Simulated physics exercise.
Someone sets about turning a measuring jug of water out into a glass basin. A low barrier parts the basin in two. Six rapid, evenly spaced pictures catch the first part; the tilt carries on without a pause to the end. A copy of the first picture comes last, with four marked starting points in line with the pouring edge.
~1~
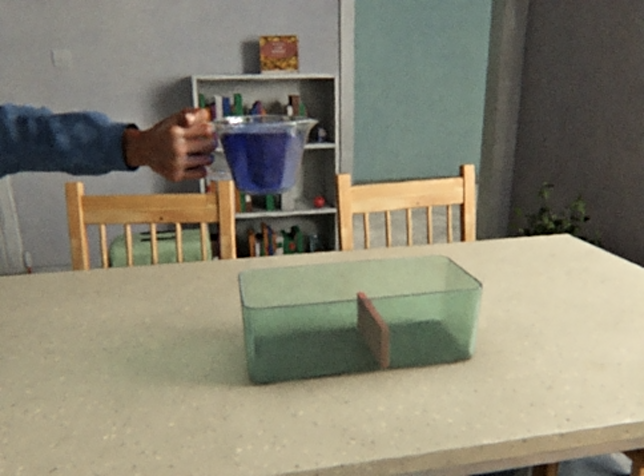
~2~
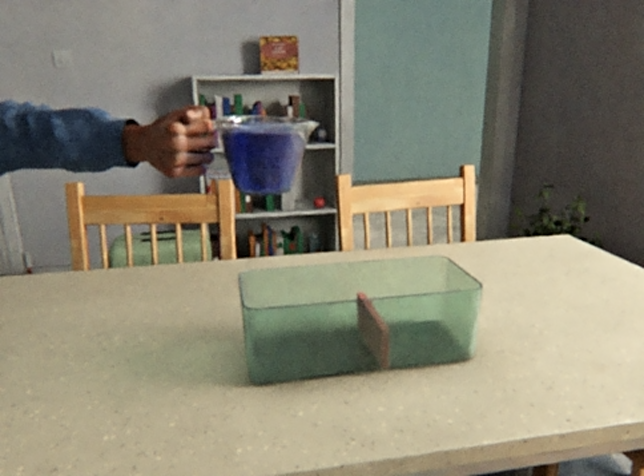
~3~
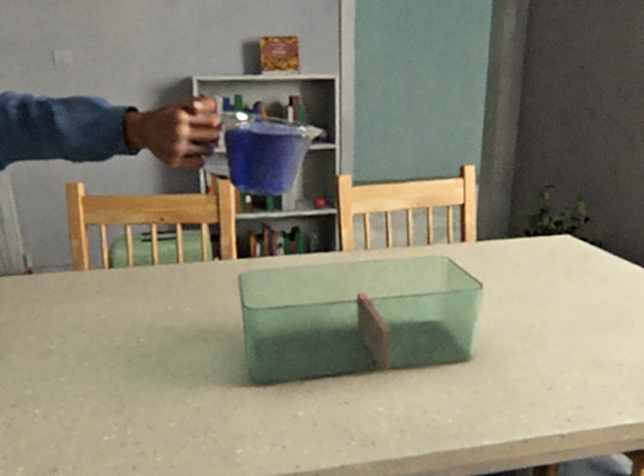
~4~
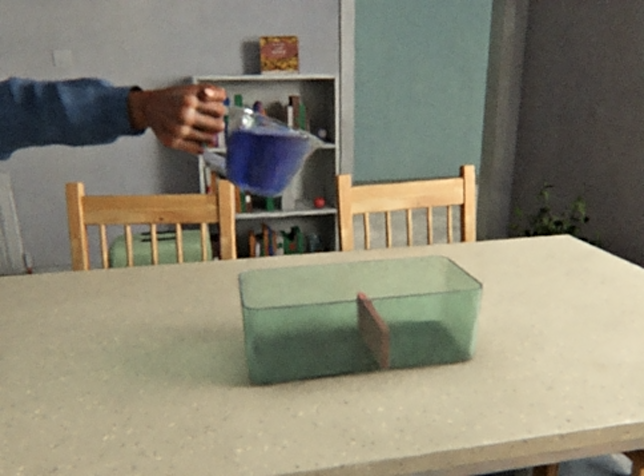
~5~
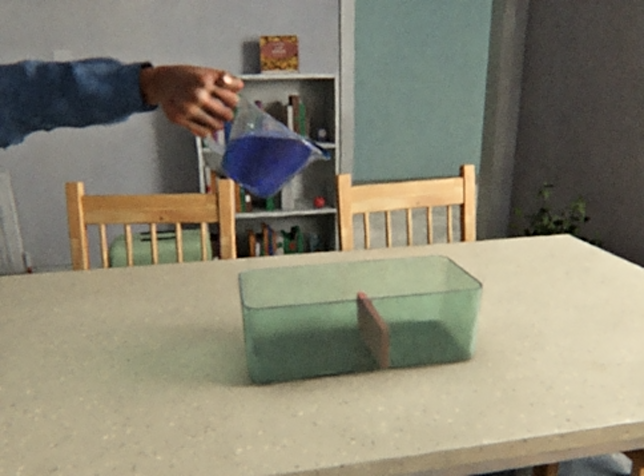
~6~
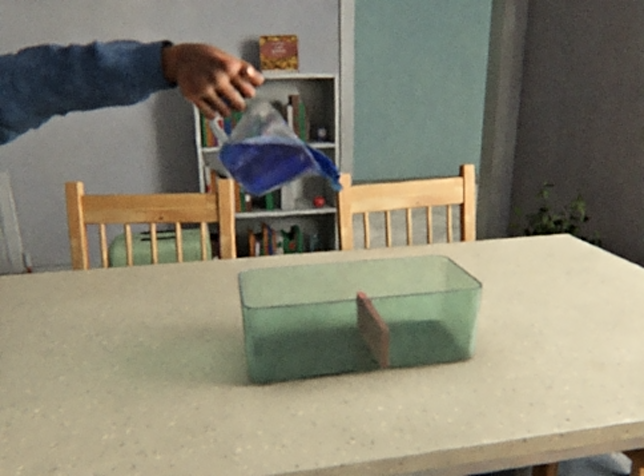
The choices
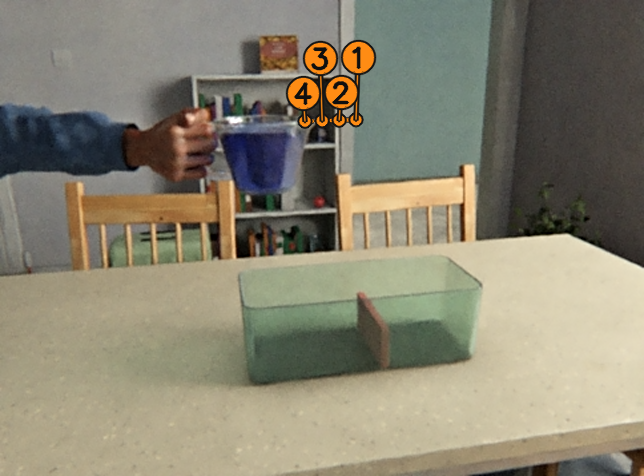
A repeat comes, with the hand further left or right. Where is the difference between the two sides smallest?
2 works best here.
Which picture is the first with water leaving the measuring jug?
In picture 5.
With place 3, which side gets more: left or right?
More ends on the left.
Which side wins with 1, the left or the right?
The right one.
On the marked copy, 1 at (356, 119); 2 at (339, 120); 3 at (322, 120); 4 at (304, 121).
With 1, about 32 % ends left of the wall and 63 % right of it; 5 % is lost outside.
With 2, about 54 % ends left of the wall and 43 % right of it; 4 % is lost outside.
With 3, about 75 % ends left of the wall and 20 % right of it; 4 % is lost outside.
With 4, about 86 % ends left of the wall and 5 % right of it; 10 % is lost outside.
